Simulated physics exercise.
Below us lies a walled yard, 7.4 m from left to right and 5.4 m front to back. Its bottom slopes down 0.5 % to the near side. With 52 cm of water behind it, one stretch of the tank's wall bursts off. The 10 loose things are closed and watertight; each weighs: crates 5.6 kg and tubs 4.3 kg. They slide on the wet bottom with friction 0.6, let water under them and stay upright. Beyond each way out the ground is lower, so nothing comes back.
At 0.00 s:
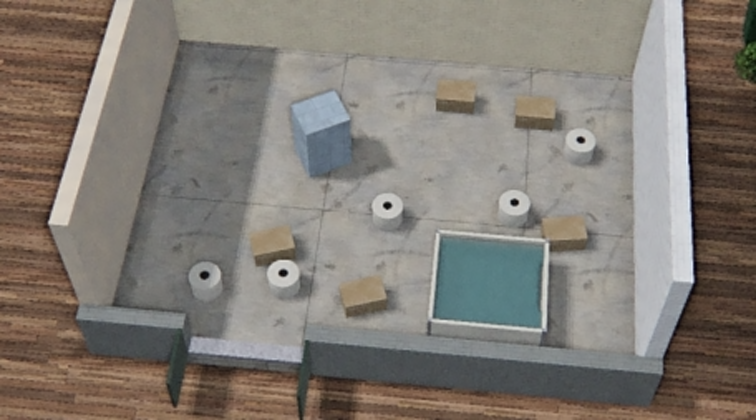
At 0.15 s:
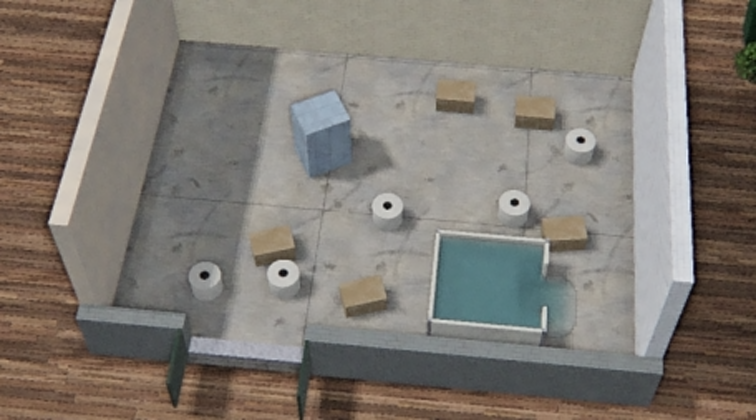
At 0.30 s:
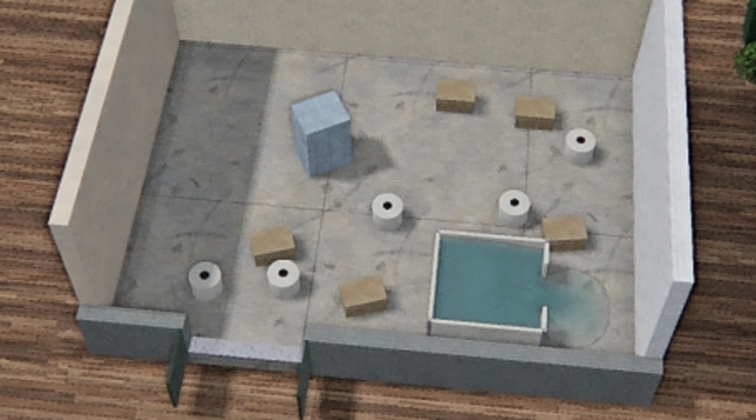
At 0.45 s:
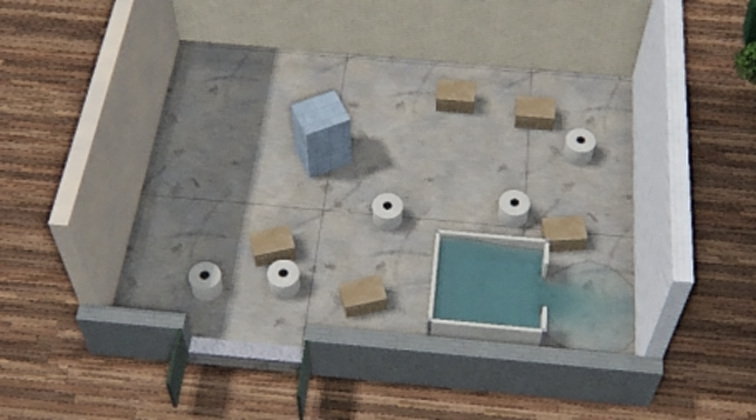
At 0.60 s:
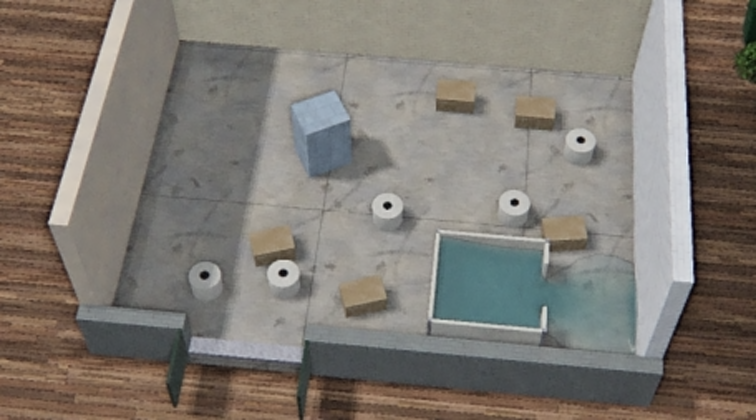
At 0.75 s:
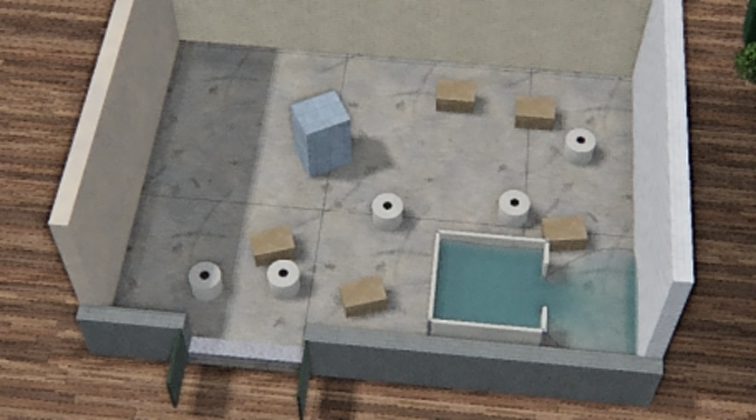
In a walled yard scattered with tan crates and pale round tubs, a white-rimmed tank of teal water stands near the front. Part of its right side opens, and water fans out across the floor to the right-hand wall, spreading along it while the crates and tubs stay still.
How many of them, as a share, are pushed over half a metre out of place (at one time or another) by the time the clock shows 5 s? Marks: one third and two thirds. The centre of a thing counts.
It is under a third.
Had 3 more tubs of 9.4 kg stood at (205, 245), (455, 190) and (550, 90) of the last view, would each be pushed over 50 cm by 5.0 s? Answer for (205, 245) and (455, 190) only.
In turn: Under, short of it.
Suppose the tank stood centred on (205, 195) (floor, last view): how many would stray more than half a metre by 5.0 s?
Then 5.
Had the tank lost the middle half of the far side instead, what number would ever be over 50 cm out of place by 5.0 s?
In that case 4 of them.
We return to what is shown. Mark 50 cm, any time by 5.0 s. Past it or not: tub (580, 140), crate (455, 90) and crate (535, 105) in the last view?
In turn: Over, under, more.
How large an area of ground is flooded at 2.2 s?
About 8.5 m2.
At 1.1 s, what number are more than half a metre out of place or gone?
By then 0.
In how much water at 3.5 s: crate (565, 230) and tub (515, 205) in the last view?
About 2 and 1 cm.
After 1.1 s 0 of 10 are over 50 cm from their spots; 0 afloat.
After 2.2 s 0 of 10 are over 50 cm from their spots; 0 afloat.
After 3.5 s 1 of 10 are over 50 cm from their spots; 1 afloat.
After 5.0 s 2 of 10 are over 50 cm from their spots, and 2 have been at some point; 2 afloat.
